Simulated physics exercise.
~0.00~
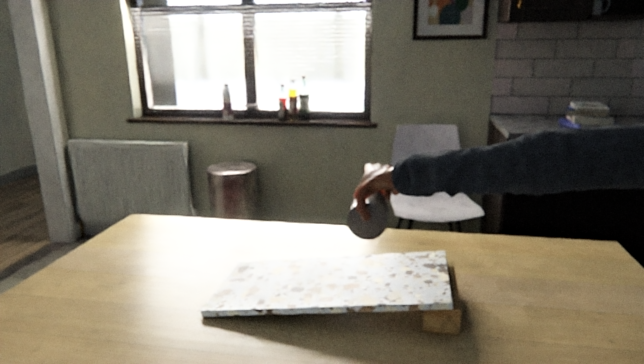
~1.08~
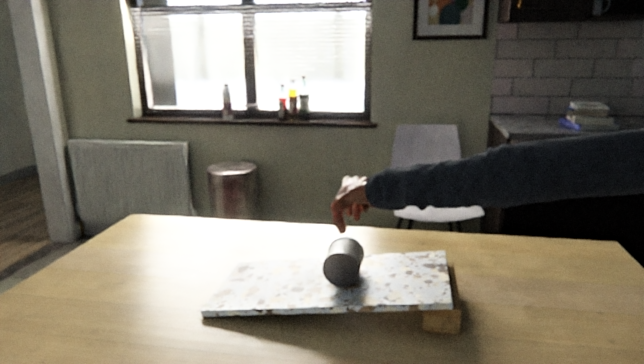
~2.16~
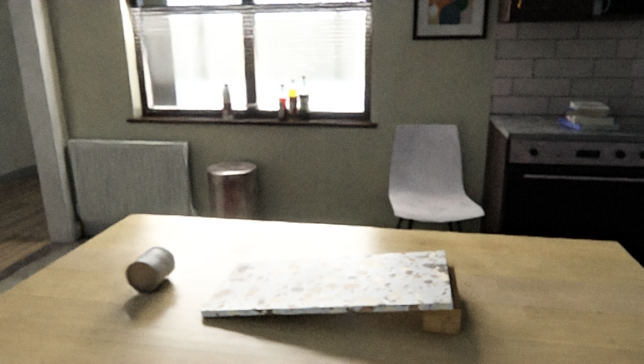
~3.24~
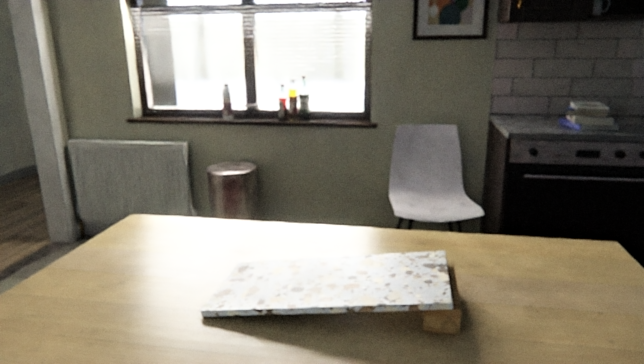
To begin with, a hand reaches in from the right, holding a small tin above a pale speckled board that slopes down to the left, its right end propped on a wooden block on a table. The hand sets the tin on its side on the board, lets go and draws back. The tin rolls left down the slope and off the board onto the tabletop. It carries on toward the left side of the table, the arm now gone. Finally, the tin is out of sight, while the board stays in place on its block.
